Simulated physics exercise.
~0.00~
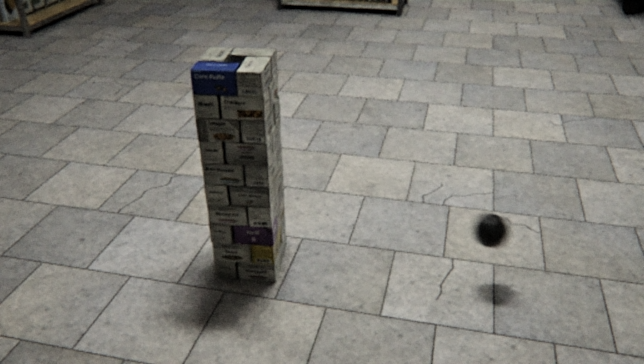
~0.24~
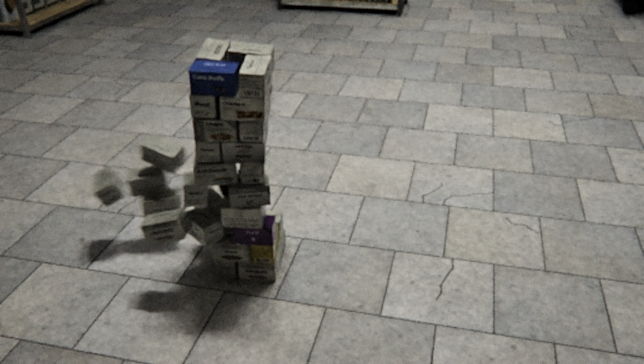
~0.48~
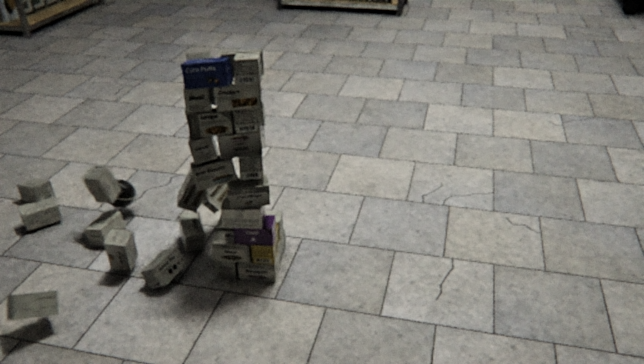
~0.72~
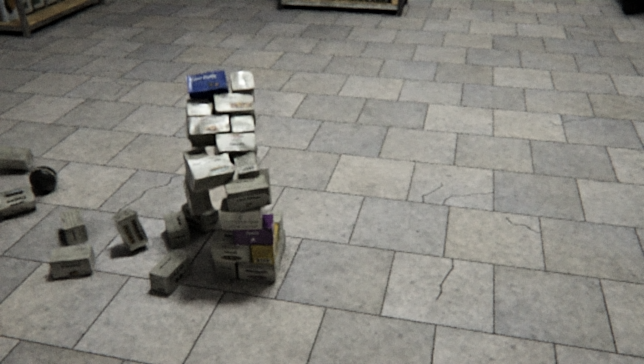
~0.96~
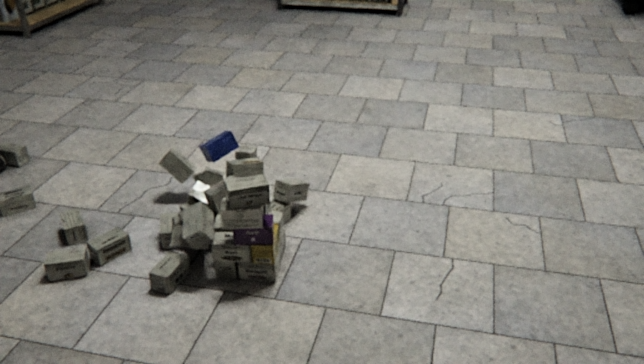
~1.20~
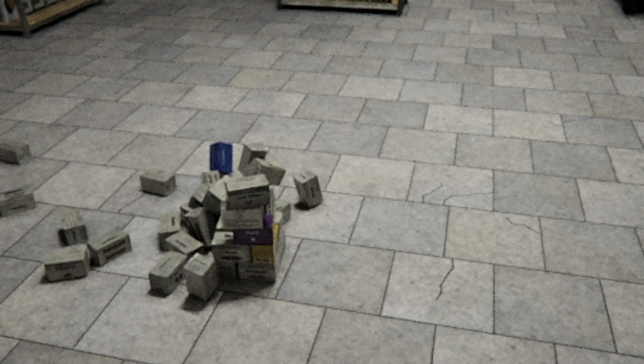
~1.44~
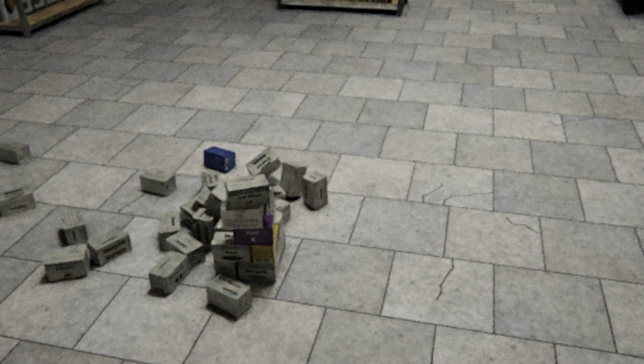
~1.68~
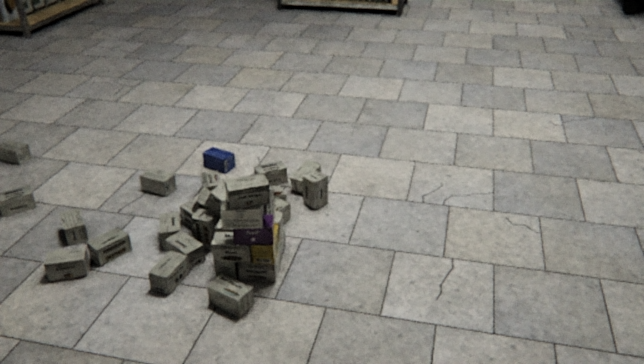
Dark ball flying left through a tower of small boxes, the upper layers collapsing into a heap around the still-standing base.
